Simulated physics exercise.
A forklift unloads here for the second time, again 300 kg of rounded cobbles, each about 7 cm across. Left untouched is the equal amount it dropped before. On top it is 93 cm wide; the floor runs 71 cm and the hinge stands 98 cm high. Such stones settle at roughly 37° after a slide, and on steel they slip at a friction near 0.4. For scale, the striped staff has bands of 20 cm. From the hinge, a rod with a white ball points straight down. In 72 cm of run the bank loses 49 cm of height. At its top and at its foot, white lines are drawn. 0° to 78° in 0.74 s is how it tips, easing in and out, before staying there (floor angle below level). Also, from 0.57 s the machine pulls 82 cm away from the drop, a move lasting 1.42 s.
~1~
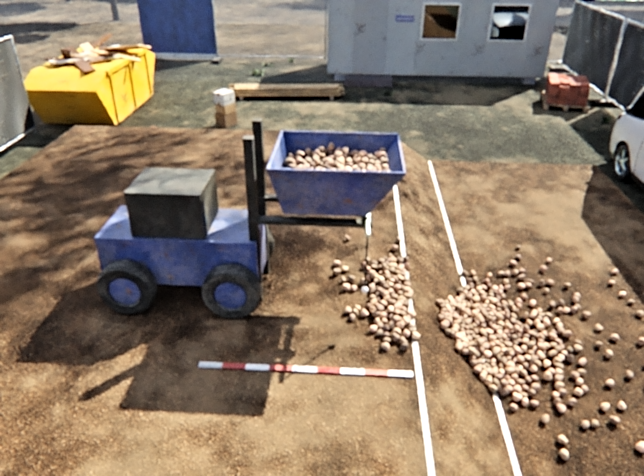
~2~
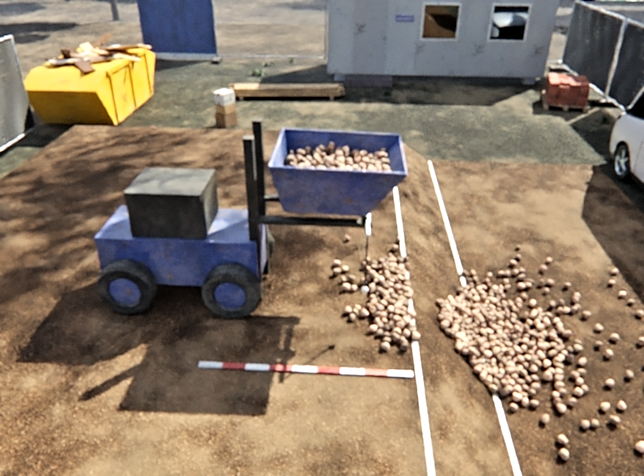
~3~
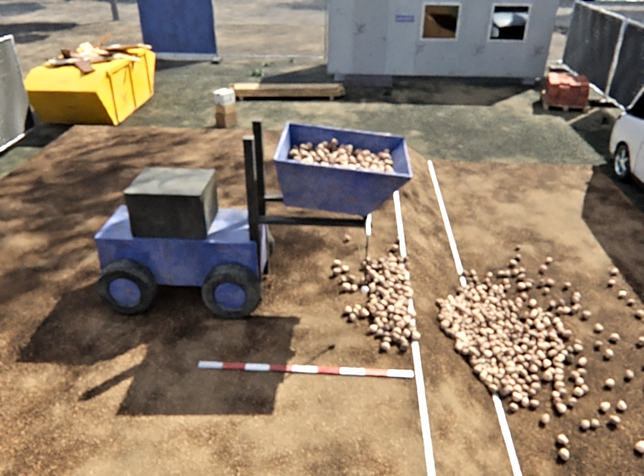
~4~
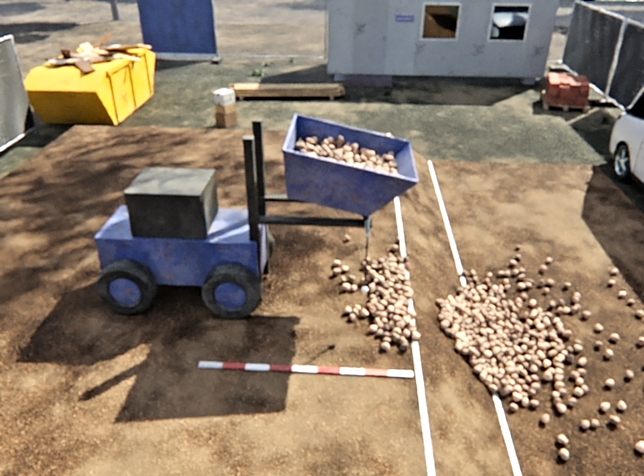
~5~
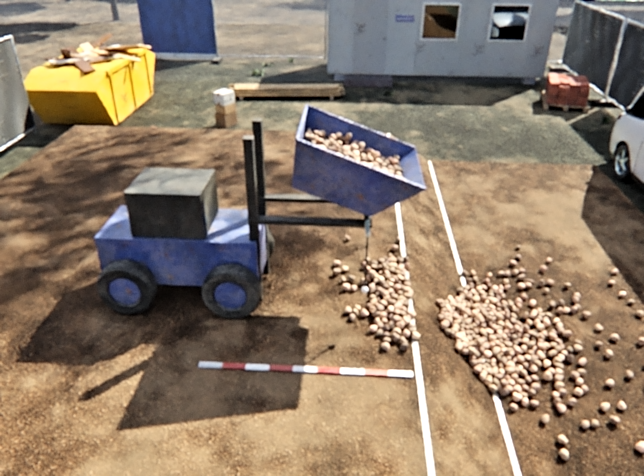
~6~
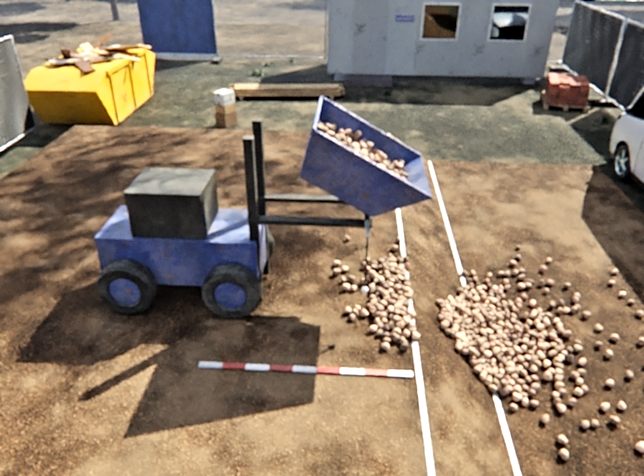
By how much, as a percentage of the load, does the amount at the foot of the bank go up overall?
Roughly 72 per cent.
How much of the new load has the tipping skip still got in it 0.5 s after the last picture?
Close to 85 in a hundred.
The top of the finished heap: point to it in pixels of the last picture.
In the last view, close to (393, 286).
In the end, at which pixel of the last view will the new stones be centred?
Roughly at (493, 329) in the last picture.
Then, 0.2 s after the last picture the floor is at 65°; in per cent of one load, 100 in the tipping skip, 43 on the top or the slope, 56 at the foot of the bank; the foremost stones are past the picture's edge.
Then, 0.5 s after the last picture the floor is at 78°; in per cent of one load, 84 in the tipping skip, 59 on the top or the slope, 56 at the foot of the bank; the foremost stones are past the picture's edge.
Then, 2.1 s after the last picture the floor is at 78°; in per cent of one load, 0 in the tipping skip, 71 on the top or the slope, 128 at the foot of the bank; the foremost stones are past the picture's edge.
Then, 4.5 s after the last picture the floor is at 78°; in per cent of one load, 0 in the tipping skip, 71 on the top or the slope, 128 at the foot of the bank; the foremost stones are past the picture's edge. Net gain at the foot of the bank, 72.
